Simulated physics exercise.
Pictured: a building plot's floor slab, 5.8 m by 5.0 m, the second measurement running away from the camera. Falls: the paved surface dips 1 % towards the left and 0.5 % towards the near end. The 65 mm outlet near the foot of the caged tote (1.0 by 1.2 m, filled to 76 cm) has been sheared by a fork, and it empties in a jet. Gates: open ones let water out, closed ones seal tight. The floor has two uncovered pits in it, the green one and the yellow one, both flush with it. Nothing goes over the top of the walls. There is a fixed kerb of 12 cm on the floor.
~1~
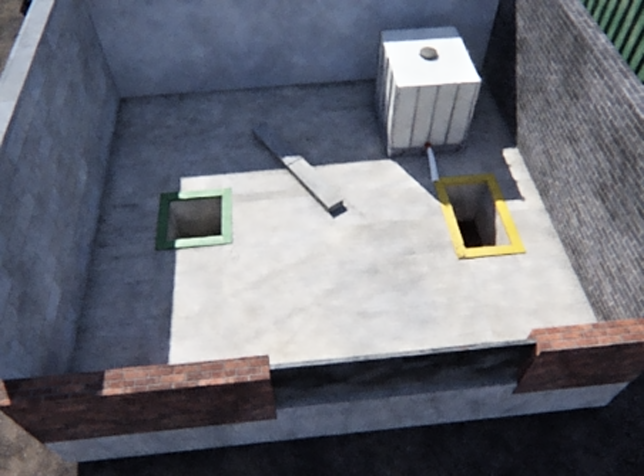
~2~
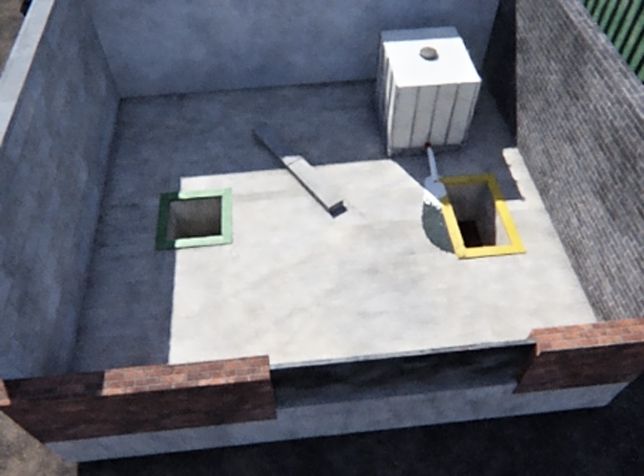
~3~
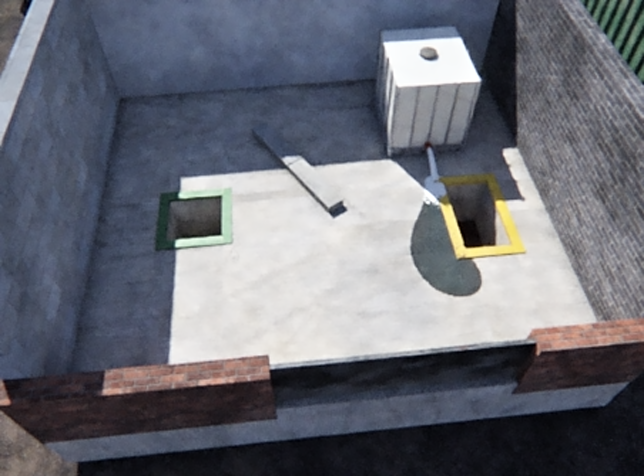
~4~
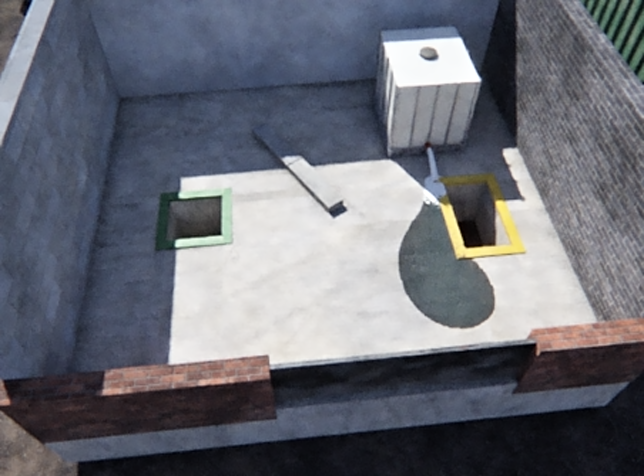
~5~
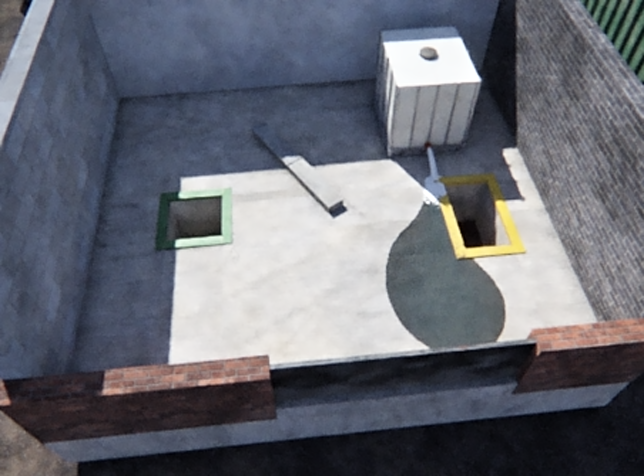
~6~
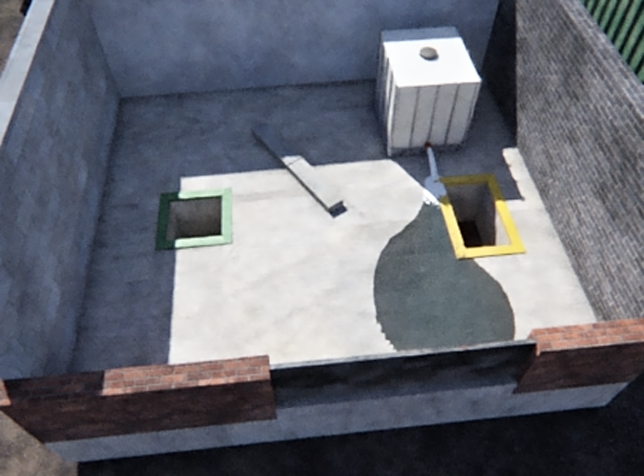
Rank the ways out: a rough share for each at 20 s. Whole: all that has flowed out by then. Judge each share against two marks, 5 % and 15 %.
Against the marks, the gateway gets under 5 %; the green pit gets not even 5 %; the yellow pit gets over 15 %.
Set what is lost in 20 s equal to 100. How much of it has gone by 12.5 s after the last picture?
I'd say some 80 per cent by then.
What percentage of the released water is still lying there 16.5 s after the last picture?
I'd put it at around 54 per cent.
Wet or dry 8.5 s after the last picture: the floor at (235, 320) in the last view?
It is wet.
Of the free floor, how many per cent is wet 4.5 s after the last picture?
15 %.
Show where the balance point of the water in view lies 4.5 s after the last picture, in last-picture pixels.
Centre estimate: Near (413, 312).
Then, 1.5 s after the last picture water covers 10 % of the floor and is deepest (2 cm) near (442, 188); gone so far, the gateway 0 %, the green pit 0 %, the yellow pit 11 %.
Then, 4.5 s after the last picture water covers 15 % of the floor and is deepest (2 cm) near (442, 188); gone so far, the gateway 0 %, the green pit 0 %, the yellow pit 19 %.
Then, 8.5 s after the last picture water covers 25 % of the floor and is deepest (2 cm) near (442, 188); gone so far, the gateway 0 %, the green pit 0 %, the yellow pit 28 %.
Then, 12.5 s after the last picture water covers 30 % of the floor and is deepest (2 cm) near (64, 408); gone so far, the gateway 0 %, the green pit 0 %, the yellow pit 37 %.
Then, 16.5 s after the last picture water covers 35 % of the floor and is deepest (3 cm) near (64, 408); gone so far, the gateway 0 %, the green pit 0 %, the yellow pit 46 %.
